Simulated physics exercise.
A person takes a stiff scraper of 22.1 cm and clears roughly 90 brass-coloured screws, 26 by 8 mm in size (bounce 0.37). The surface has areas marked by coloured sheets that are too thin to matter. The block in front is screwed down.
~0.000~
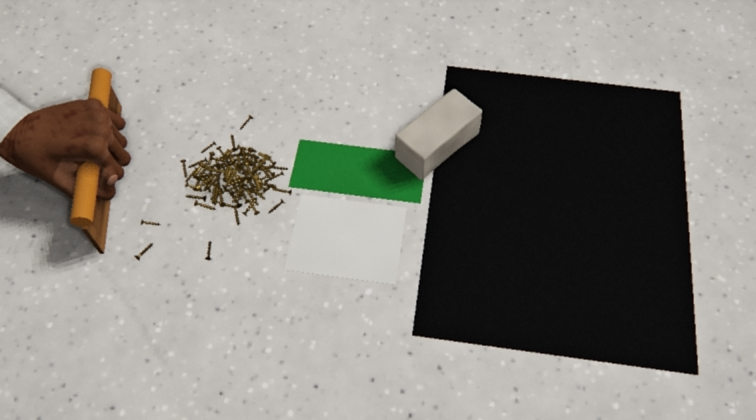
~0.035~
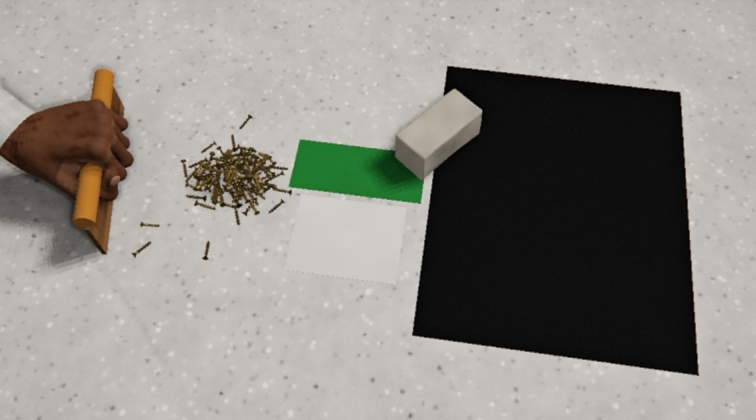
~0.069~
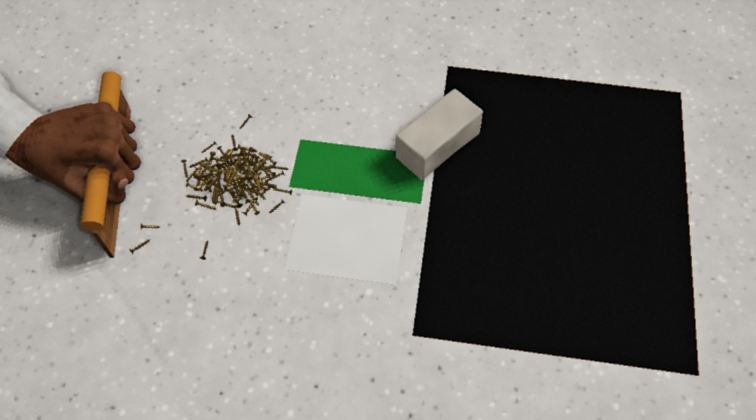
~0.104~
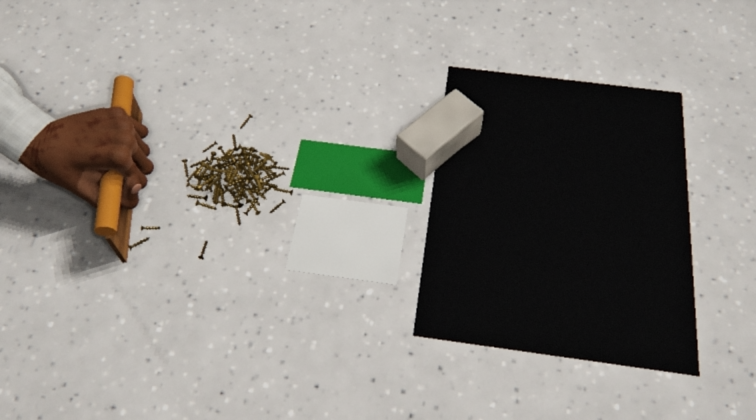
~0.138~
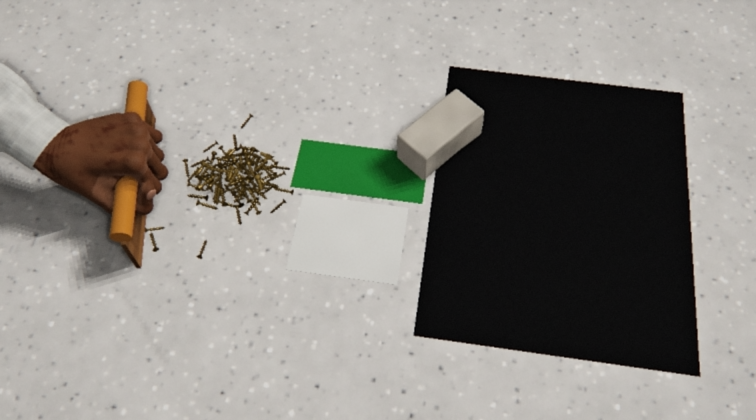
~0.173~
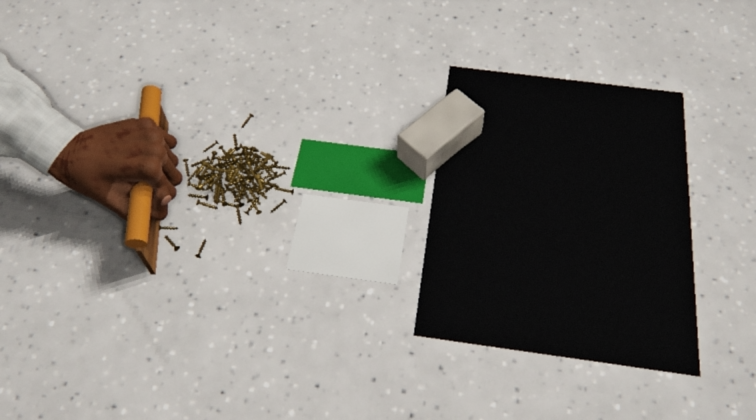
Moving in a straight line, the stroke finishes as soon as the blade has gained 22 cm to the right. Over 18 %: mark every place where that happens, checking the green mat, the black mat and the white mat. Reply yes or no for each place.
Green mat: Yes; black mat: No; white mat: Yes.
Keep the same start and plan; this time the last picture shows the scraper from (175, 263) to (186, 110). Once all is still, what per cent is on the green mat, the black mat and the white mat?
At rest the green mat holds 35 %, the black mat 0 %, and the white mat 35 %.
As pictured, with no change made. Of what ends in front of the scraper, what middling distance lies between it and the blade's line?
About 3 cm from the line.
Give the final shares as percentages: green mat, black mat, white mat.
Green mat: 25, black mat: 0, white mat: 25.
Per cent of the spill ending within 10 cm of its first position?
My estimate is some 65 percent.
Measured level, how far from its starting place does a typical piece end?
Level distance: Near 10 cm.
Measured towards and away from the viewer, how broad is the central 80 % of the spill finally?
12 cm.
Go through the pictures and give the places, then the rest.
In the first frame, scraper from (88, 231) to (107, 85); moved 0.0 cm; pieces shifted so far, 0; middle of the spill at (229, 175); white mat at (347, 238); green mat at (359, 171); black mat at (558, 203); block at (439, 122).
In the second frame, scraper from (90, 232) to (110, 85); moved 0.3 cm; pieces shifted so far, 1; middle of the spill at (229, 175).
In the third frame, scraper from (98, 235) to (117, 88); moved 1.4 cm; pieces shifted so far, 3; middle of the spill at (229, 175).
In the fourth frame, scraper from (111, 240) to (129, 92); moved 3.1 cm; pieces shifted so far, 3; middle of the spill at (230, 175).
In the fifth frame, scraper from (126, 246) to (143, 97); moved 5.0 cm; pieces shifted so far, 3; middle of the spill at (231, 174).
In the sixth frame, scraper from (141, 252) to (156, 102); moved 7.0 cm; pieces shifted so far, 3; middle of the spill at (231, 174); white mat at (349, 238); green mat at (361, 171); black mat at (560, 203); block at (442, 122). Its speed is about 0.57 m/s, heading 16 degrees towards the viewer.
Then, at 0.36 s, scraper 18 cm from its start, spill 10 cm wide; off the mats 100 %.
After 0.55 s, scraper 23 cm from its start, spill 15 cm wide; white mat 25 %, green mat 25 %, off the mats 55 %.
Then, at 0.71 s, scraper 23 cm from its start, spill 15 cm wide; white mat 25 %, green mat 25 %, off the mats 55 %.
At rest (1.5 s), white mat 25 %, green mat 25 %, black mat 0 %, off the mats 55 %.
